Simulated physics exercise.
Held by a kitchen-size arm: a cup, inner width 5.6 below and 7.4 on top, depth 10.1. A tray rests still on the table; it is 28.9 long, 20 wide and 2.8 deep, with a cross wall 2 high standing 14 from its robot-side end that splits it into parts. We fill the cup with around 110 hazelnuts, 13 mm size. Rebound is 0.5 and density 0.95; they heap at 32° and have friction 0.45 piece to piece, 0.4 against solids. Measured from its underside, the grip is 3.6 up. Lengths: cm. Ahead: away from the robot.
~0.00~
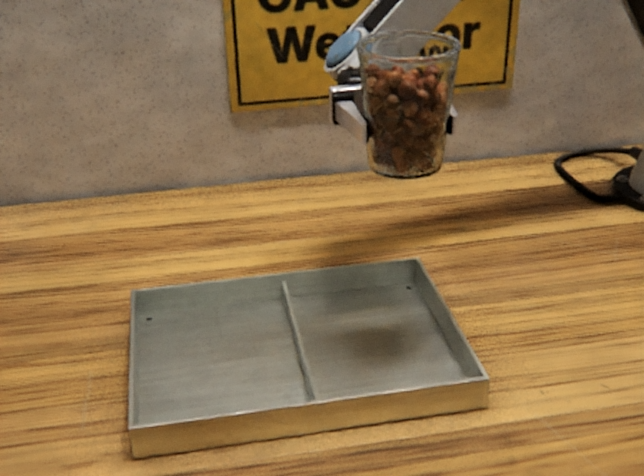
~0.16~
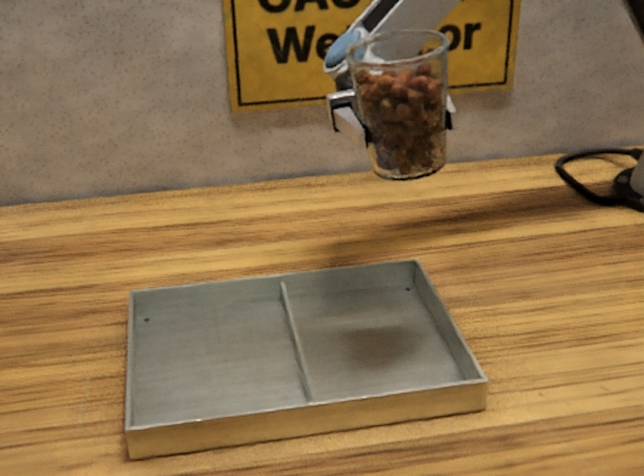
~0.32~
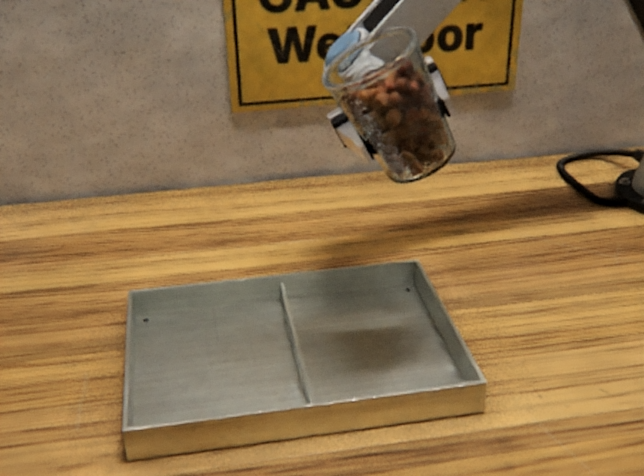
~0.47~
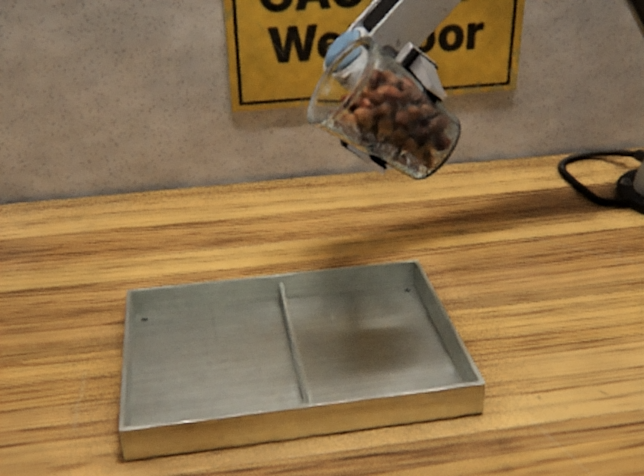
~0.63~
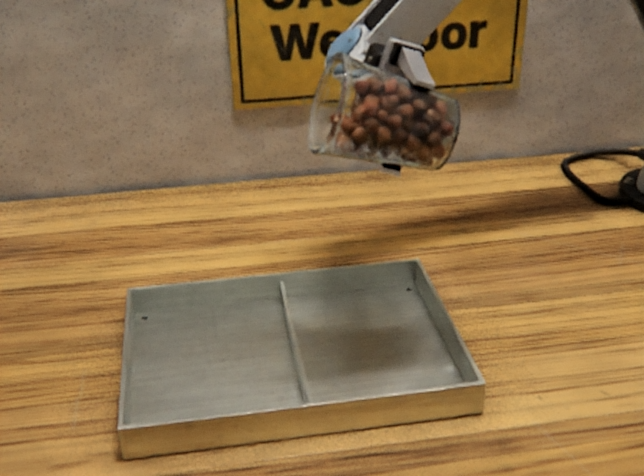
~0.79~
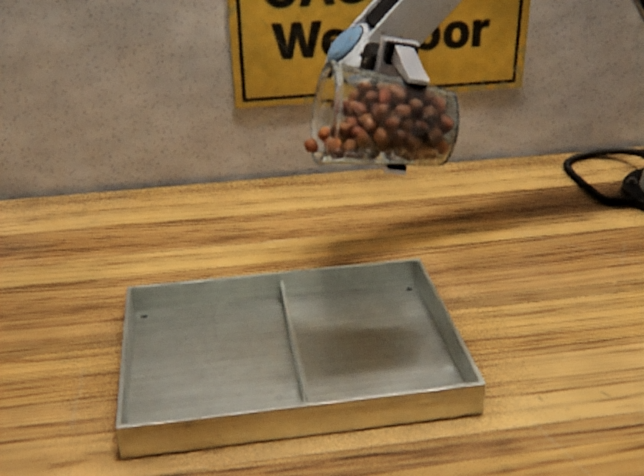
A clear cup of hazelnuts, held by a robot arm above a divided grey tray, tilted steadily to the left until it lay nearly sideways, and the nuts slid toward its open rim.
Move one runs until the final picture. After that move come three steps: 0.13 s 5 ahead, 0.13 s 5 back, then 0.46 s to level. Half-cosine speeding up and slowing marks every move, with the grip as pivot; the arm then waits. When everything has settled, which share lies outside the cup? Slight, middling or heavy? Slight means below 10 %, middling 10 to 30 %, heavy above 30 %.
Heavy.
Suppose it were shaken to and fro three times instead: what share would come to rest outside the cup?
Then roughly 80 percent.
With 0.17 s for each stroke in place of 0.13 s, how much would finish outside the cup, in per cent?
I'd expect some 35 per cent.
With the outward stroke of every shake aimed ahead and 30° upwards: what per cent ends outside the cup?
It comes to near 70 percent.
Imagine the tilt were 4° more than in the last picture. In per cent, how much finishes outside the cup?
Estimate: Around 65 per cent.
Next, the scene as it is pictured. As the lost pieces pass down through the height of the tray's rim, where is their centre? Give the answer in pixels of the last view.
Close to pixel (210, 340).
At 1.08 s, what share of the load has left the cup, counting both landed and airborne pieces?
Share out so far: Close to 50 %.
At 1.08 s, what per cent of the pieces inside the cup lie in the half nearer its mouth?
I'd say close to 65 per cent.
By 1.08 s, tilted 77° forward, highest piece 23 above the table; 59 in the cup, 3 in the far-side part, 51 in flight or on a rim.
By 1.37 s, tilted 17° forward, highest piece 28 above the table; 56 in the far-side part, 50 in the cup, 5 in the robot-side part, 2 on the table or floor.
By 1.71 s, level, highest piece 24 above the table; 56 in the far-side part, 50 in the cup, 5 in the robot-side part, 2 on the table or floor.
By 2.76 s, level, highest piece 24 above the table; 56 in the far-side part, 50 in the cup, 5 in the robot-side part, 2 on the table or floor.
Final count, 56 in the far-side part, 50 in the cup, 5 in the robot-side part, 2 on the table or floor. That is 56 % outside the cup.
